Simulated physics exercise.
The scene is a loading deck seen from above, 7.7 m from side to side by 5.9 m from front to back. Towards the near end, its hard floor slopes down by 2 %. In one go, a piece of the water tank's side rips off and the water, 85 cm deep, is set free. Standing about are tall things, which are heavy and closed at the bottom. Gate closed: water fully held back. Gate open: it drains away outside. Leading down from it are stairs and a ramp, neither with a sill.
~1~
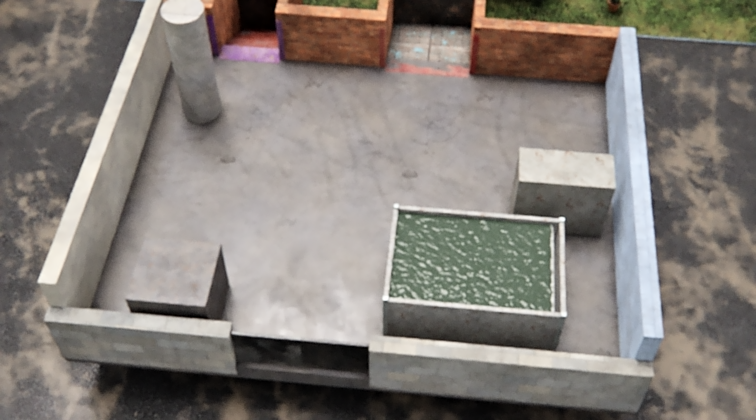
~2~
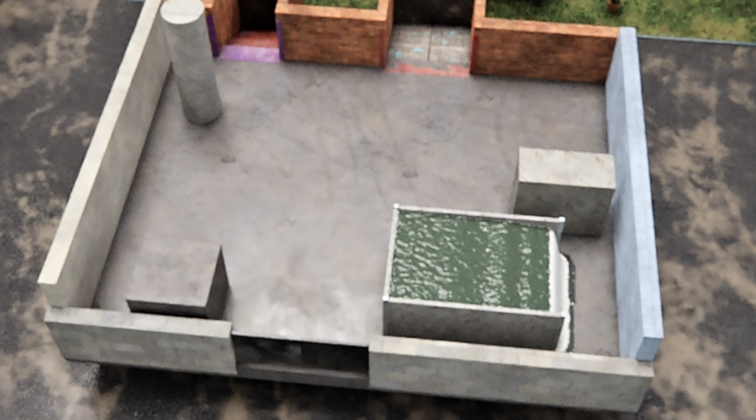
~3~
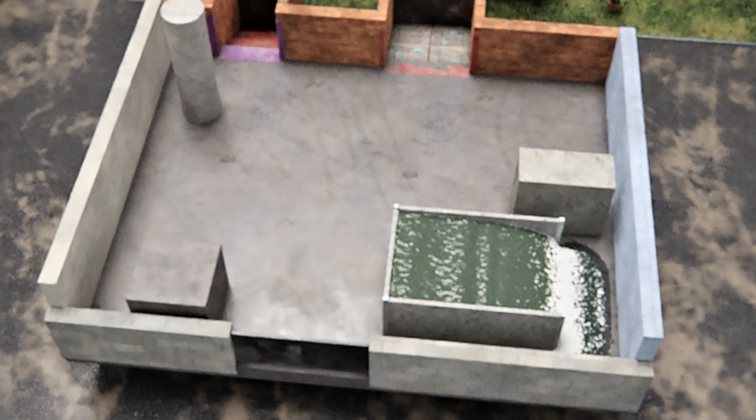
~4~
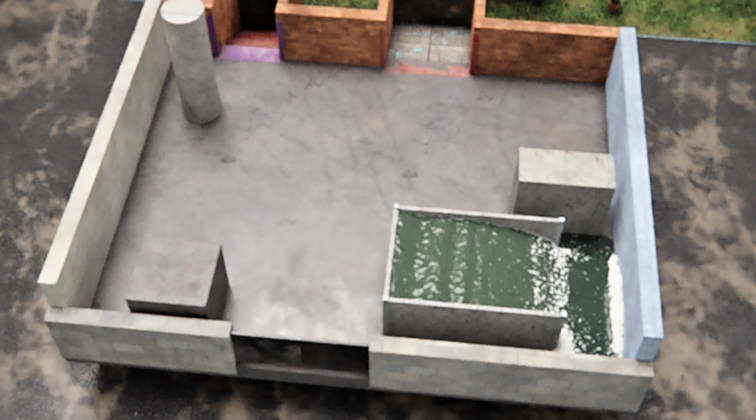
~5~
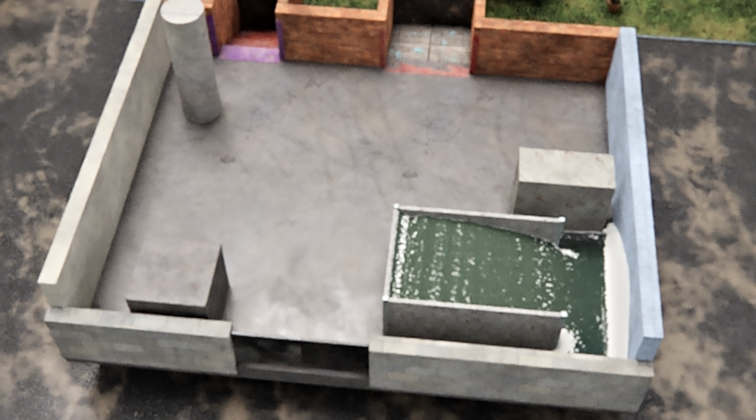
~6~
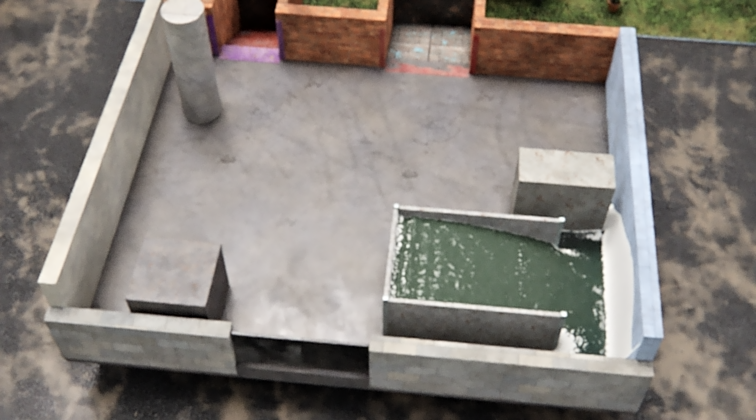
Dark green water fills a pale, open-topped tank at the lower right of a grey walled concrete deck, seen from high above by a still camera. Around it stand a tall round column at upper left, blocky grey boxes, orange brick planters at the back and a bluish wall on the right. The tank's right side gives way, and foaming water surges out, strikes the right wall and spreads along it as the level in the tank drops slightly.
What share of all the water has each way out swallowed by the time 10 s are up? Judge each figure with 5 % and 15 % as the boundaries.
Gateway less than 5 %, stairwell (marked purple) not even 5 %, basement ramp (marked red) under 5 %.
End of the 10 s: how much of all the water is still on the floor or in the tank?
That would be close to 96 per cent.
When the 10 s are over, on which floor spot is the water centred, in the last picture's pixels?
(357, 240).
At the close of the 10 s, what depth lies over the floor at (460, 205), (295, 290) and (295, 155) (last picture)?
5, 7 and 7 cm, respectively.
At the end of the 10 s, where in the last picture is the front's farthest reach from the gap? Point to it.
I'd put it near pixel (174, 56) of the last picture.
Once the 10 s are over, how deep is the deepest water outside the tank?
It tops out at some 19 cm.
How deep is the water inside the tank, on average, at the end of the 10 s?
Average depth: About 15 cm.
A moment later water covers 15 % of the floor and is deepest (72 cm) near (612, 374); gone so far, the gateway 0 %, the stairwell (marked purple) 0 %, the basement ramp (marked red) 0 %.
Soon after water covers 25 % of the floor and is deepest (54 cm) near (600, 385); gone so far, the gateway 0 %, the stairwell (marked purple) 0 %, the basement ramp (marked red) 0 %.
Next water covers 60 % of the floor and is deepest (36 cm) near (230, 350); gone so far, the gateway 0 %, the stairwell (marked purple) 0 %, the basement ramp (marked red) 0 %.
Later on water covers 90 % of the floor and is deepest (32 cm) near (613, 386); gone so far, the gateway 0 %, the stairwell (marked purple) 0 %, the basement ramp (marked red) 1 %.
At the end water covers 95 % of the floor and is deepest (19 cm) near (82, 336); gone so far, the gateway 0 %, the stairwell (marked purple) 2 %, the basement ramp (marked red) 1 %.
